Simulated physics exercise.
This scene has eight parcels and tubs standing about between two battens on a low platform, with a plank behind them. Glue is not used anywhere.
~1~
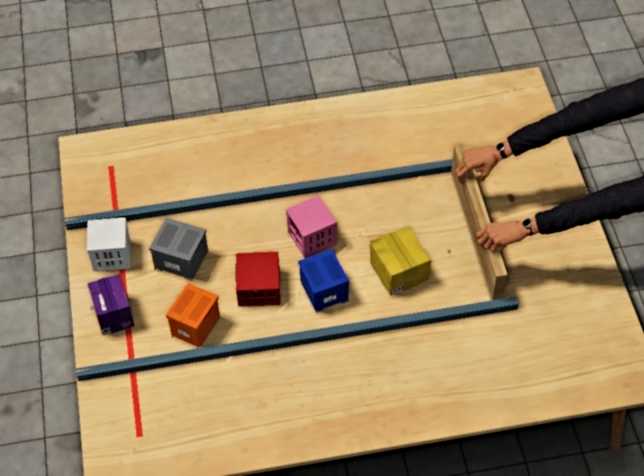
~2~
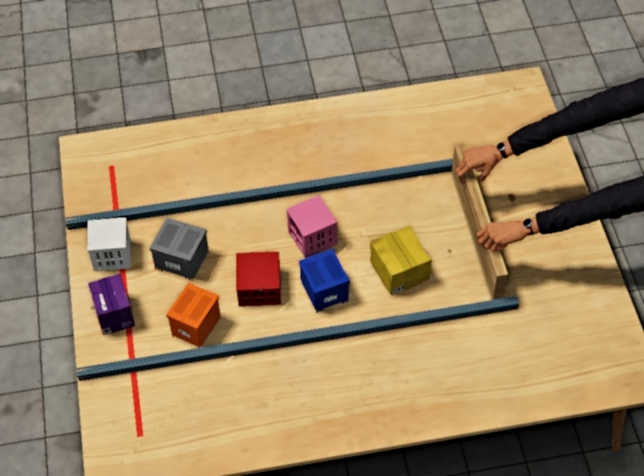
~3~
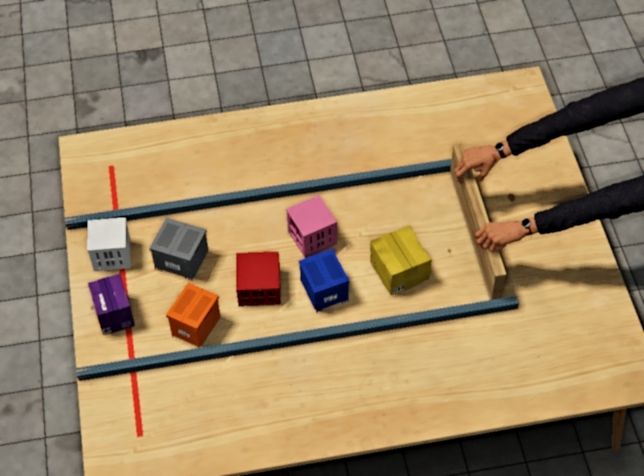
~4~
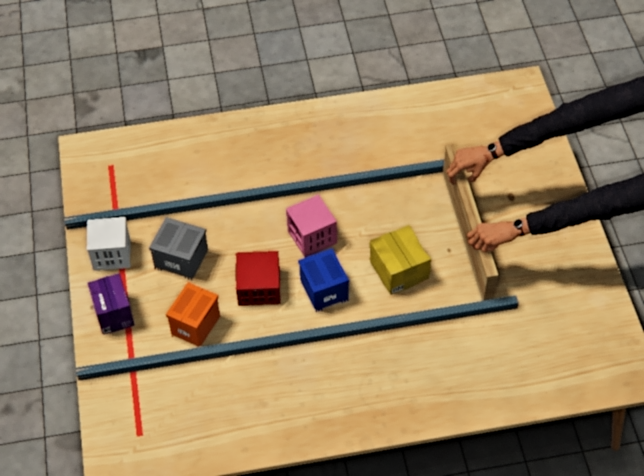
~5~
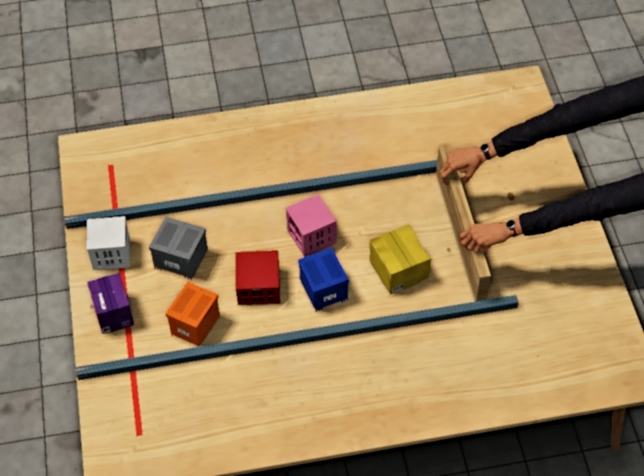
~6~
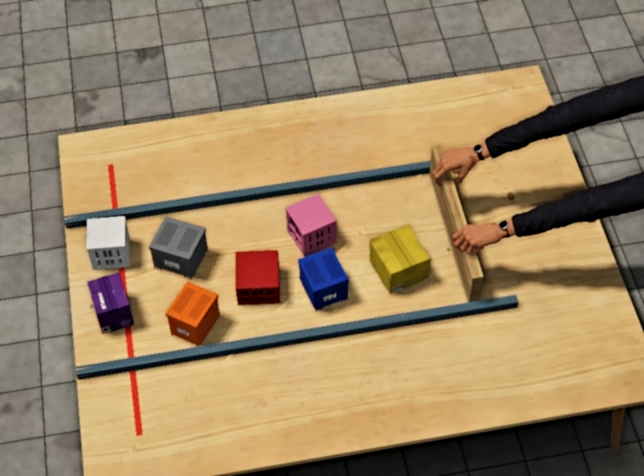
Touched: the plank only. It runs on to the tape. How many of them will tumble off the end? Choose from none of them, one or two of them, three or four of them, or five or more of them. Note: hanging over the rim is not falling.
Five or more of them do.
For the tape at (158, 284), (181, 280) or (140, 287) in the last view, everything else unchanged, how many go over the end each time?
Respectively, 4, 1 and 4.
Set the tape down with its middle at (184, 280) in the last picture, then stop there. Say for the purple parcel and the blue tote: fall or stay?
The purple parcel tumbles off; the blue tote is kept.
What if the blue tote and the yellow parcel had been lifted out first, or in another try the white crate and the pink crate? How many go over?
Result: 3 in the first case, with 4 in the second.
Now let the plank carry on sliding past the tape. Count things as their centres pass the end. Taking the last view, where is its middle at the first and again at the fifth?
It sits near (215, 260), and then near (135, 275).
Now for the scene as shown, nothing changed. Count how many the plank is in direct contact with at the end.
The figure is 2.
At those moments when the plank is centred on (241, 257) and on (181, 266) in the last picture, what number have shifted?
Tally: 7; 8.
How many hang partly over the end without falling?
0 in all.
Soon after, none off yet; purple parcel at rest near (111, 303); white crate at rest near (109, 243); grey tote at rest near (179, 248).
After that, none off yet; purple parcel at rest near (111, 303); white crate at rest near (109, 243); grey tote displaced a little near (162, 245).
And then, none off yet; purple parcel tilting well over near (39, 331); white crate displaced about its own width near (84, 244); grey tote displaced about its own width near (124, 248).
In the end, the number that fall off is five or more; gone, blue tote, red crate, orange tote, grey tote, white crate and purple parcel.
